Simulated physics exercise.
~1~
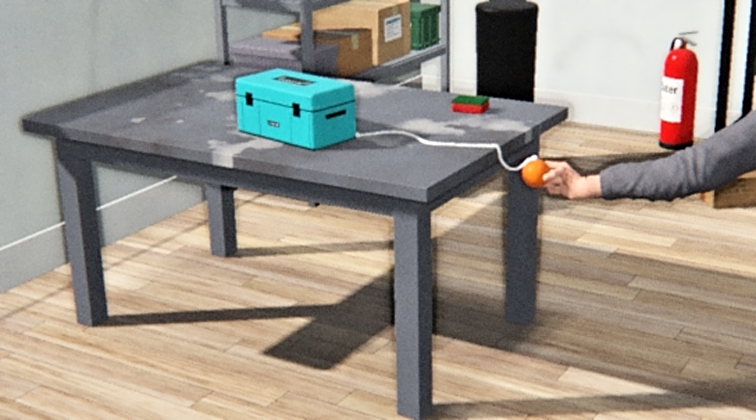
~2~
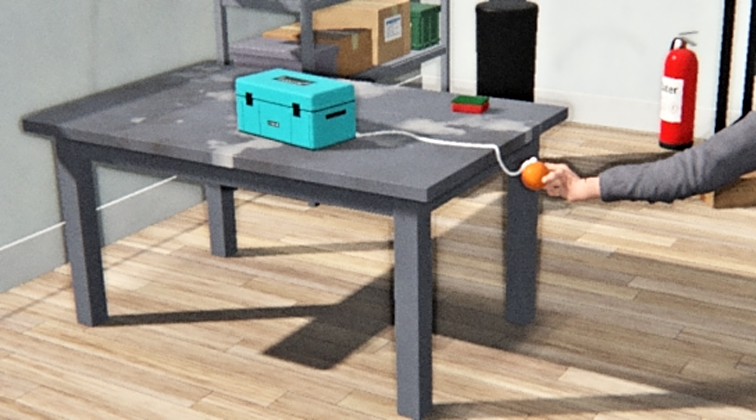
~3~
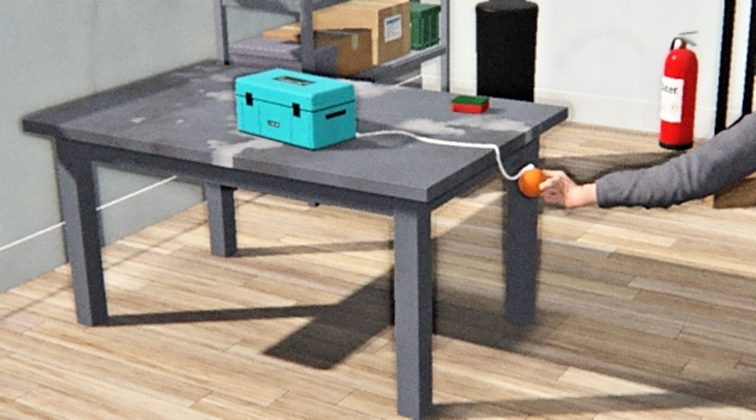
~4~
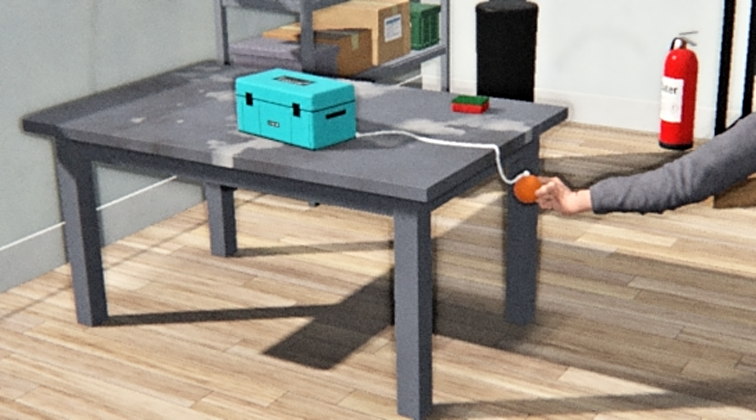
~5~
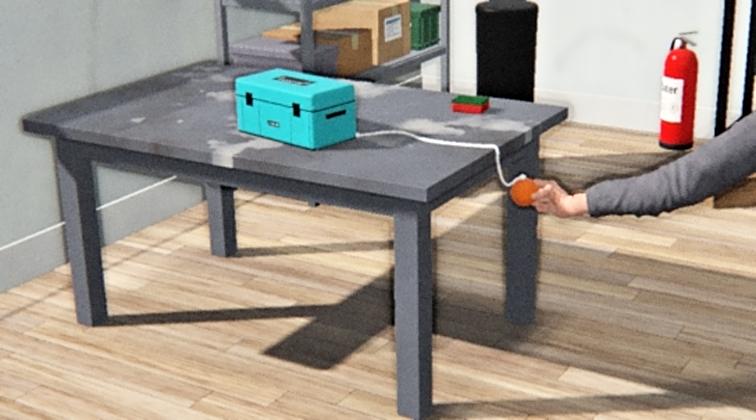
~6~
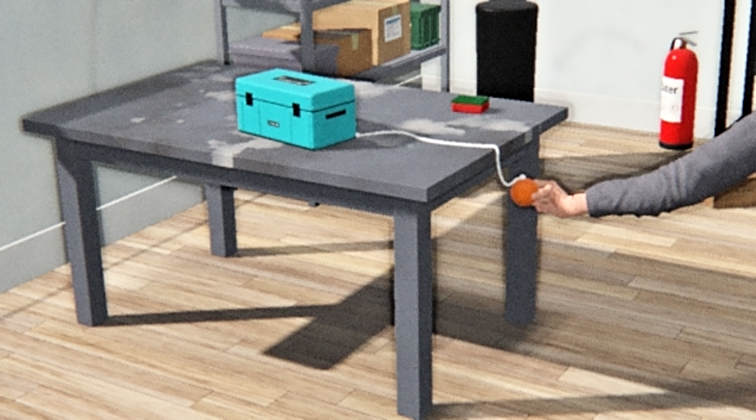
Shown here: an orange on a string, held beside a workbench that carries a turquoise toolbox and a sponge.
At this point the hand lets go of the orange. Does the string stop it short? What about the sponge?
Well, the orange stays aloft; as for the sponge, it holds its position.
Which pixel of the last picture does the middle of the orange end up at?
(490, 249).
Then, 0.66 s past the final frame, orange in the air near (470, 240); toolbox still; sponge still.
Then, 1.56 s past the final frame, orange in the air near (465, 243); toolbox still; sponge still.
When it is over, orange in the air near (490, 249); toolbox still; sponge still. The orange ends up dangling and the sponge keeps its place.
